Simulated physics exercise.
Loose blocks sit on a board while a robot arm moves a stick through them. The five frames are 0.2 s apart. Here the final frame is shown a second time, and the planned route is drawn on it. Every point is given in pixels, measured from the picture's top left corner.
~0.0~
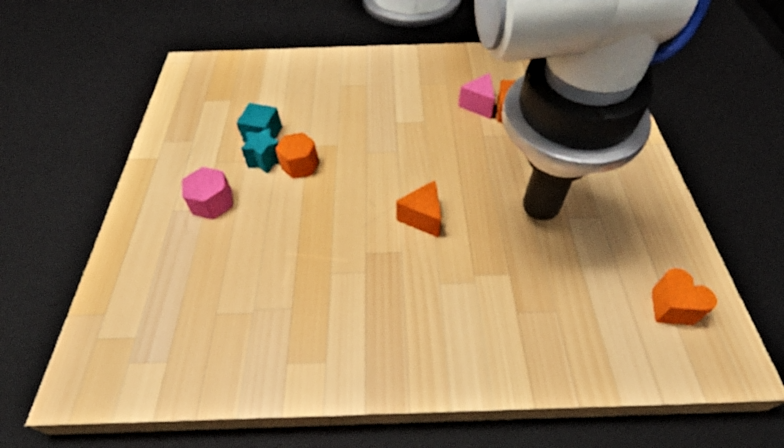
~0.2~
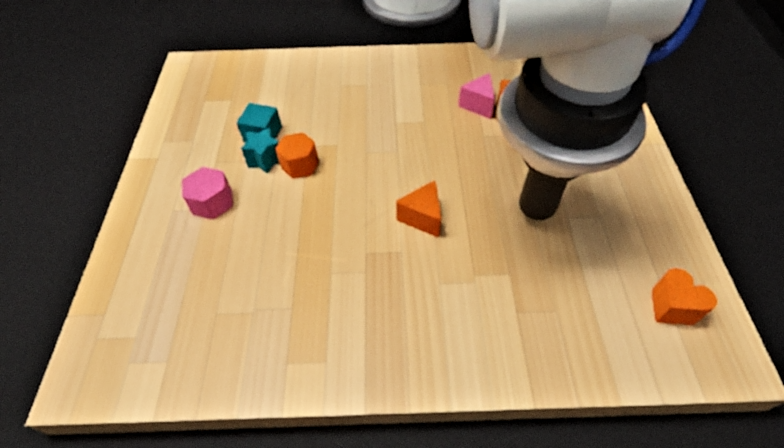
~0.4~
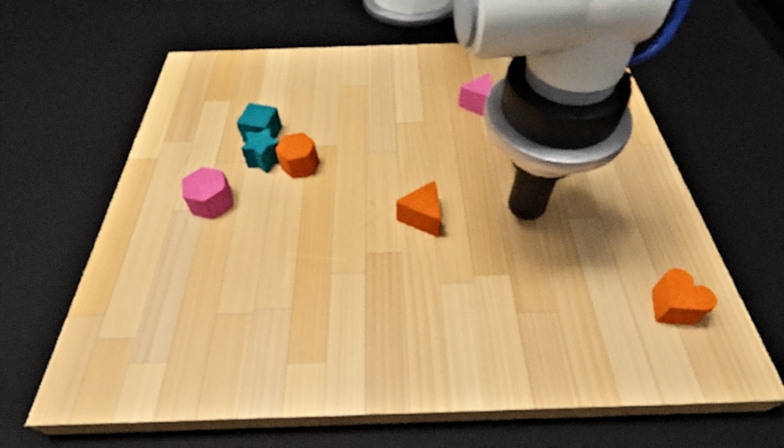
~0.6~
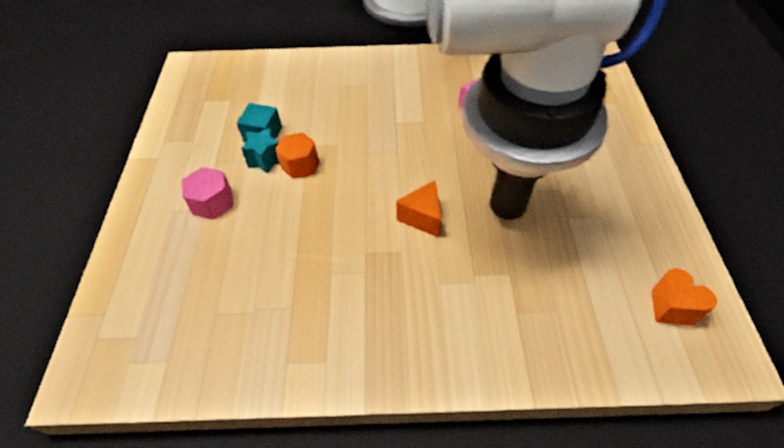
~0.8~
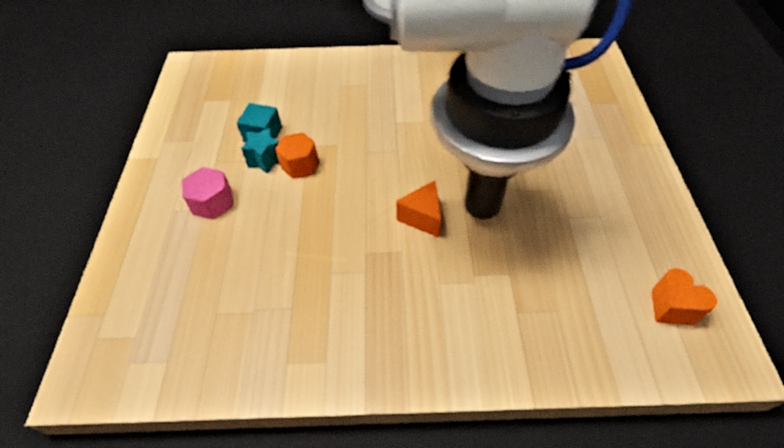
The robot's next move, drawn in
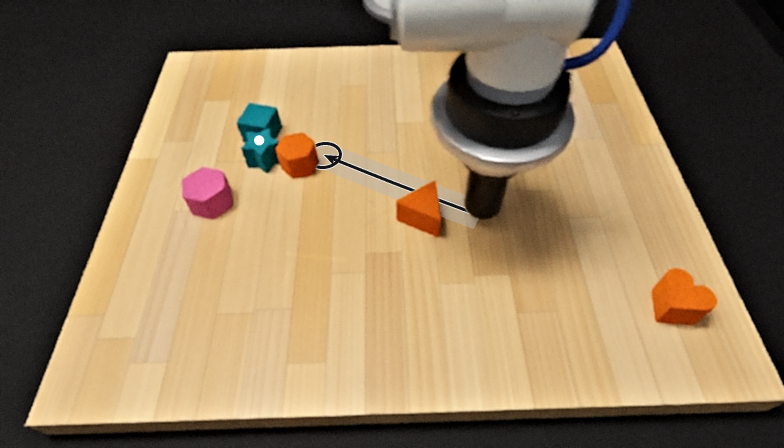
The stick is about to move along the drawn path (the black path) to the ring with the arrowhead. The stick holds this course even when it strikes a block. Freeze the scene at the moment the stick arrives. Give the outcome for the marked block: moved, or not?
Moved.
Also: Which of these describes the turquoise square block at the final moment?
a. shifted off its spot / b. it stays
b (it stays)
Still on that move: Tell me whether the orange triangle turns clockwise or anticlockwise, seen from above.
Counter-clockwise, from overhead.
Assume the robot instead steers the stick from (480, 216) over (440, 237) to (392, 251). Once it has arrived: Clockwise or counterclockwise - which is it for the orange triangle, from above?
It ends up turned clockwise.
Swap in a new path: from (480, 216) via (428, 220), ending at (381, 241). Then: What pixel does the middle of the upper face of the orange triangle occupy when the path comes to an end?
Close to (349, 212).
The line goes in a line from (480, 216) to (324, 155); the dot is on the turquoise star block.
The first path, step by step. One third of the way, stick at (424, 185); orange triangle at (408, 198), turned 50° anticlockwise.
Two thirds of the way, stick at (371, 164); orange triangle at (406, 198), turned 55° anticlockwise.
At the end, stick at (322, 145); turquoise square block unmoved; turquoise star block at (249, 141), turned 15° clockwise; orange hexagon at (285, 145), turned 20° anticlockwise; orange triangle at (406, 198), turned 55° anticlockwise.
